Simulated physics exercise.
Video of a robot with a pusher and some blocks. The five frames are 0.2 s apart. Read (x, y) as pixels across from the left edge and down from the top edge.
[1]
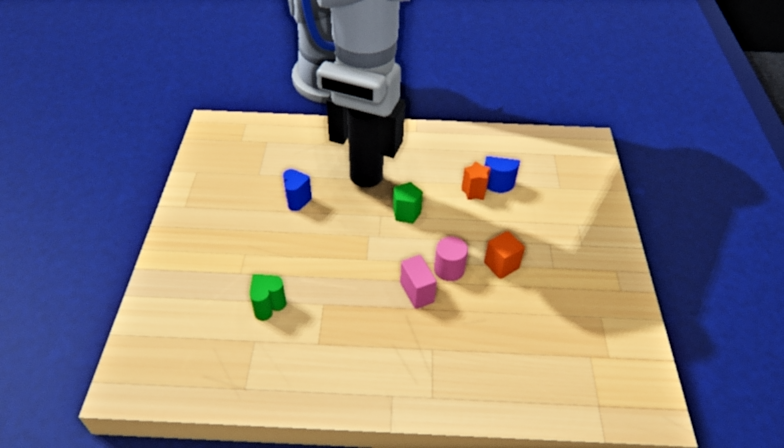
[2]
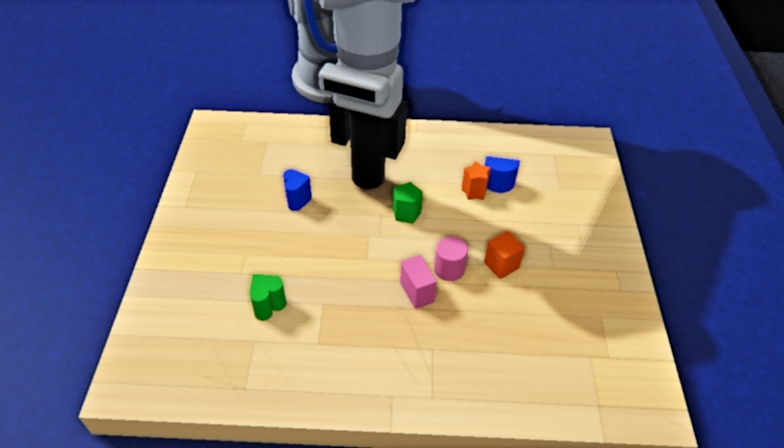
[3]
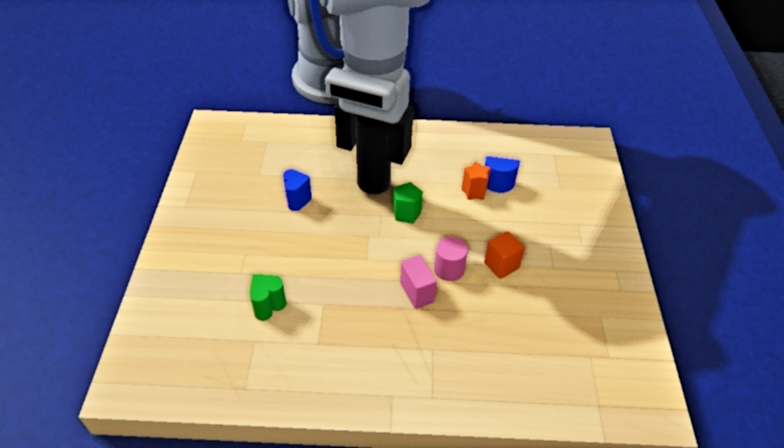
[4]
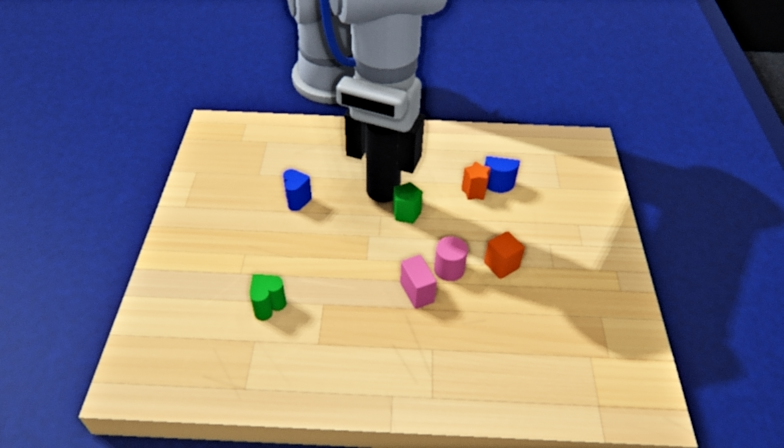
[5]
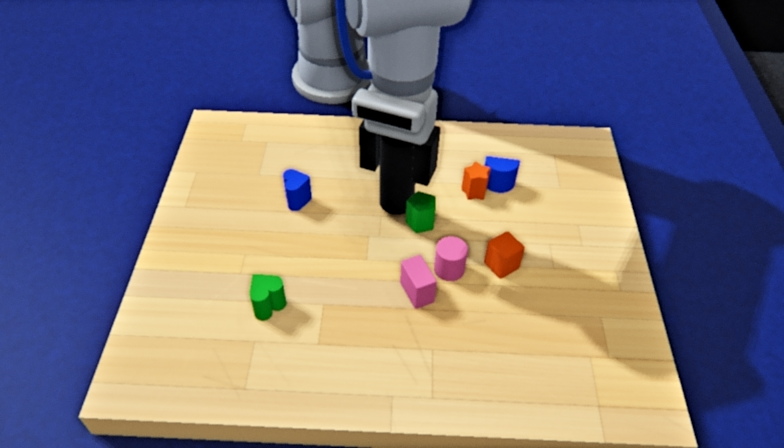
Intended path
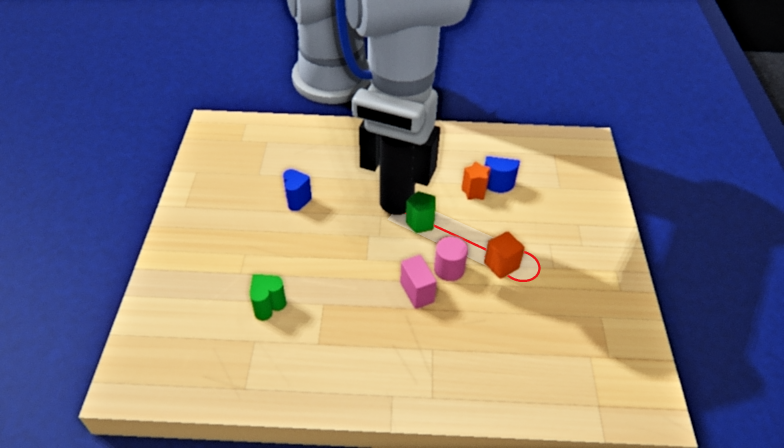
The clip shows a robot arm with a black pusher above a wooden board of small colored blocks. The pusher moves slowly right and toward the viewer, then nudges the green five-sided block slightly the same way; the other blocks stay still.
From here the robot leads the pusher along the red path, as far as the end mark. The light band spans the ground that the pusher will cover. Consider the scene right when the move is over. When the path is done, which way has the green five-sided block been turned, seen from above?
From above, the turn goes clockwise.
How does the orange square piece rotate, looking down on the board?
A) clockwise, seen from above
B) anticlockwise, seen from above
B.
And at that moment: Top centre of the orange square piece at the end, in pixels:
I'd expect the centre of its top face to be at (560, 286).
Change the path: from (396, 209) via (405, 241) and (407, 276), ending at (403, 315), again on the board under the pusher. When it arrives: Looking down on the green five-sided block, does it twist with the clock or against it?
Viewed from the top, it goes anticlockwise.
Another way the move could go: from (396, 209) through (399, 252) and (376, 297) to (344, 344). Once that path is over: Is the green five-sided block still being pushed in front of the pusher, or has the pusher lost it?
I'd say the green five-sided block has slipped off and sits beside or behind the pusher.
Drawn move, from (396, 209) to (521, 266).
What follows on the original path. One third of the way, pusher at (437, 221); green five-sided block at (463, 222).
Two thirds of the way, pusher at (479, 240); green five-sided block at (499, 247), turned 25° clockwise; orange square piece at (526, 256), turned 30° anticlockwise.
At the end, pusher at (522, 260); green five-sided block at (533, 271), turned 45° clockwise; pink round block still; orange square piece at (560, 286), turned 20° anticlockwise.
